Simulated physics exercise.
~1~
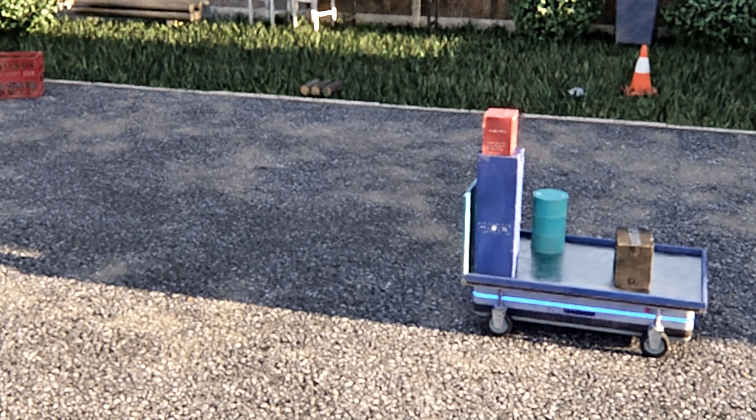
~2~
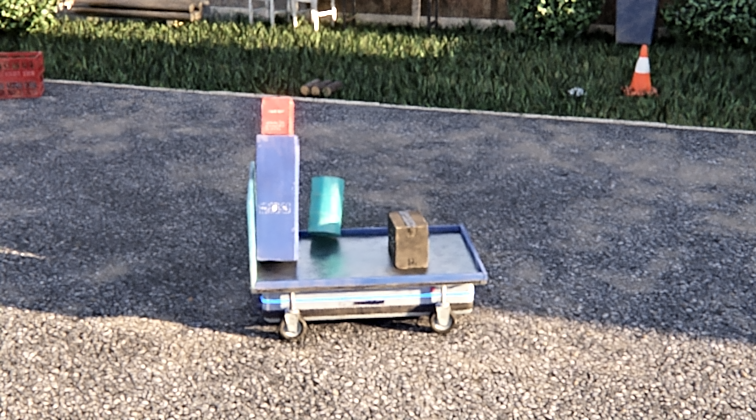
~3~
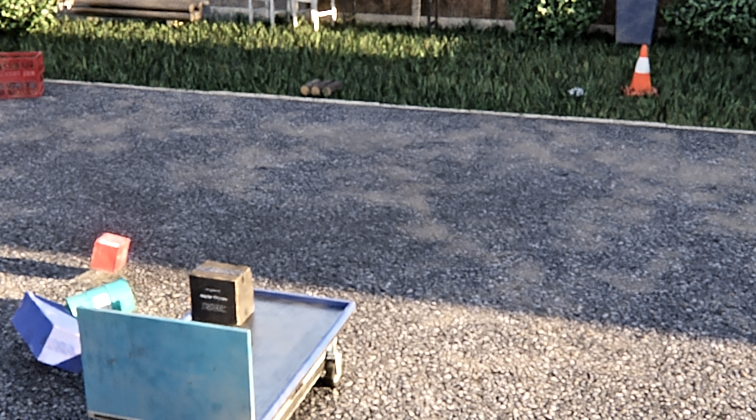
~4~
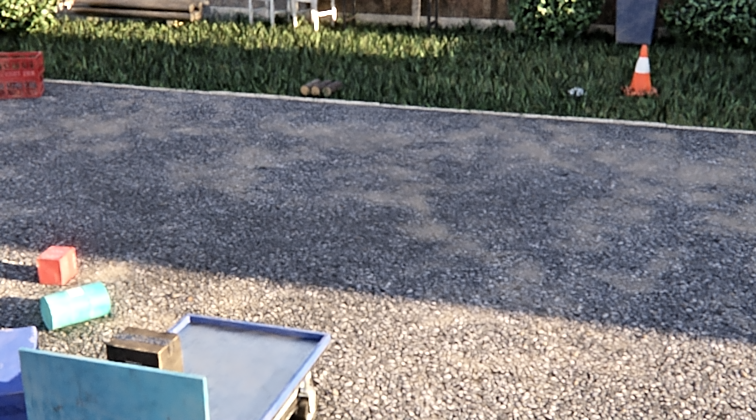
We see a cart carrying a turquoise canister and red, blue and black boxes move left across gravel and turn toward the viewer; the canister and the red and blue boxes tip and fall to the ground, while the black box stays upright aboard.
